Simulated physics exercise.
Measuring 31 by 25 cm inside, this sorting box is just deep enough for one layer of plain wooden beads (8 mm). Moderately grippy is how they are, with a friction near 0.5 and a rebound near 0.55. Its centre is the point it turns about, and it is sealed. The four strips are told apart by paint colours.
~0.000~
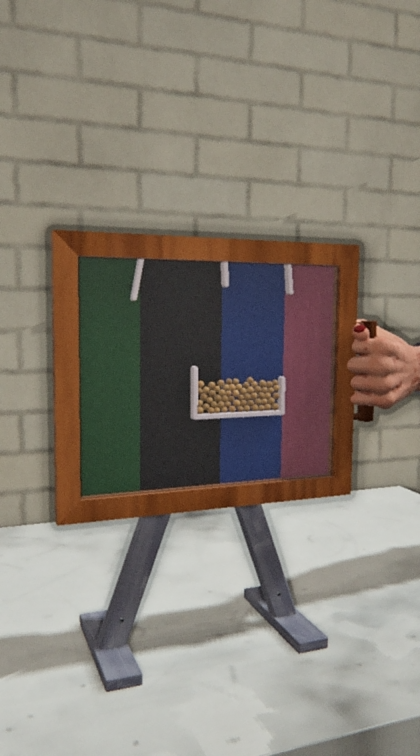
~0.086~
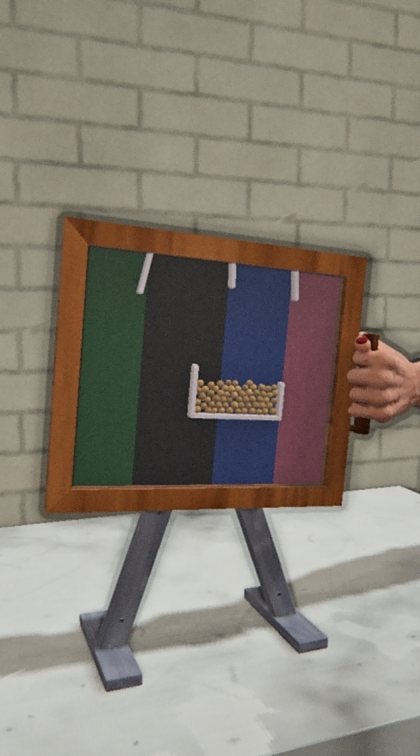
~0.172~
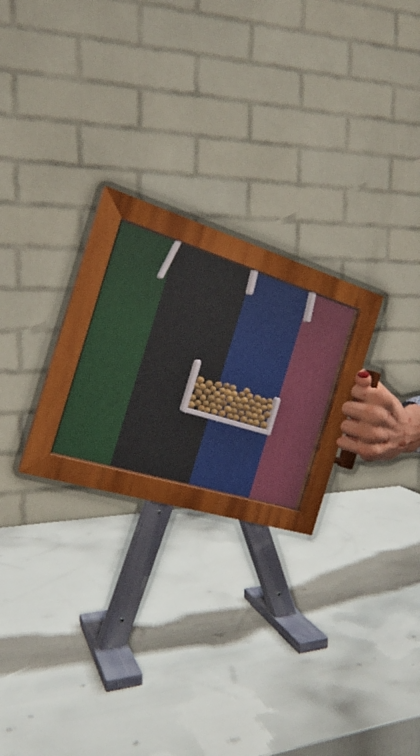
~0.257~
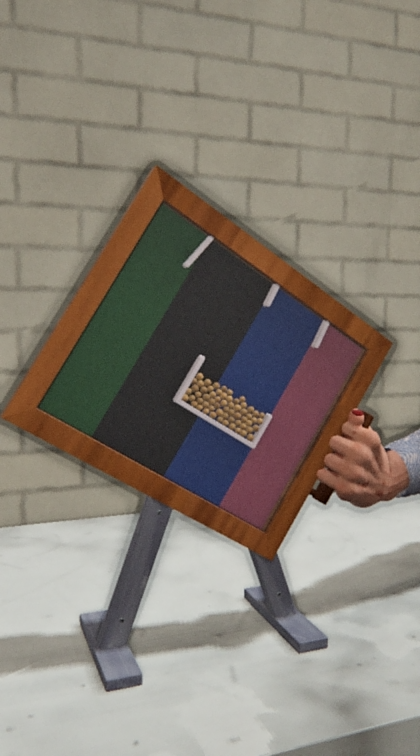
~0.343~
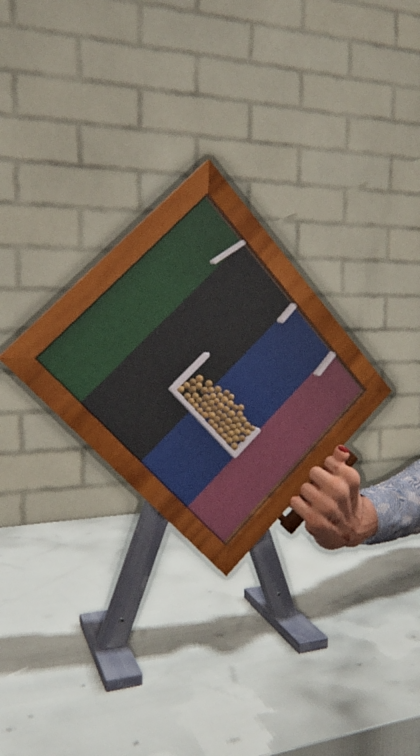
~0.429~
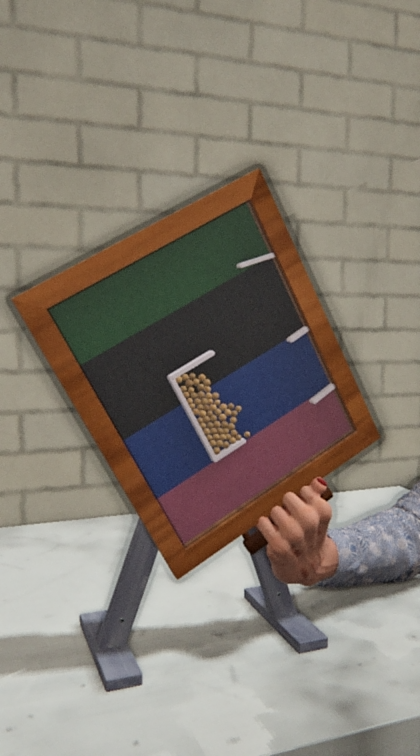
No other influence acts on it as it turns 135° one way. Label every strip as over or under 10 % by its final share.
Pink strip over, blue strip under, green strip under, black strip under 10 %.
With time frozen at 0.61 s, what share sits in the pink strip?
About 15 percent.
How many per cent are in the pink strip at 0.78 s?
That part holds about 45 percent of it.
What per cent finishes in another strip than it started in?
My reckoning puts it near 100 percent.
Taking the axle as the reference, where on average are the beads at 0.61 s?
Left by about 2 cm and below by about 5 cm.
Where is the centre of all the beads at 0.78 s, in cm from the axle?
The middle sits around 2 cm left of it and 10 cm below it.
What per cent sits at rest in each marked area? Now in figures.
Final shares - pink strip: 95 %, blue strip: 5 %, green strip: 0 %, black strip: 0 %.
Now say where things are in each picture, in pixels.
Level; about 60 beads; load centre (238, 396); top bead (250, 380); pink (307, 372), blue (253, 374), green (109, 378), black (182, 376), in the first frame.
Turned 4° clockwise; load centre (237, 398); top bead (200, 383), in the second frame.
Turned 17° clockwise; load centre (231, 403); top bead (200, 381); wall ends (160, 276), (249, 293), (307, 320), (198, 362) to (277, 400), in the third frame.
Turned 32° clockwise; load centre (224, 407); top bead (200, 377), in the fourth frame.
Turned 46° clockwise; load centre (219, 411); top bead (199, 379), in the fifth frame.
Turned 61° clockwise; load centre (211, 413); top bead (192, 377); pink (258, 463), blue (232, 412), green (165, 281), black (198, 346), in the sixth frame.
After 0.61 s, it stands 92° clockwise; the beads' middle is 2 cm left of and 5 cm below the centre; pink 15 %, blue 75 %, black 15 %.
After 0.78 s, it stands 121° clockwise; the beads' middle is 2 cm left of and 10 cm below the centre; pink 45 %, blue 55 %.
After 0.94 s, it stands 135° clockwise; the beads' middle is 2 cm left of and 15 cm below the centre; pink 90 %, blue 10 %.
All still by 1.5 s, it stands 135° clockwise; pink 95 %, blue 5 %, green 0 %, black 0 %.
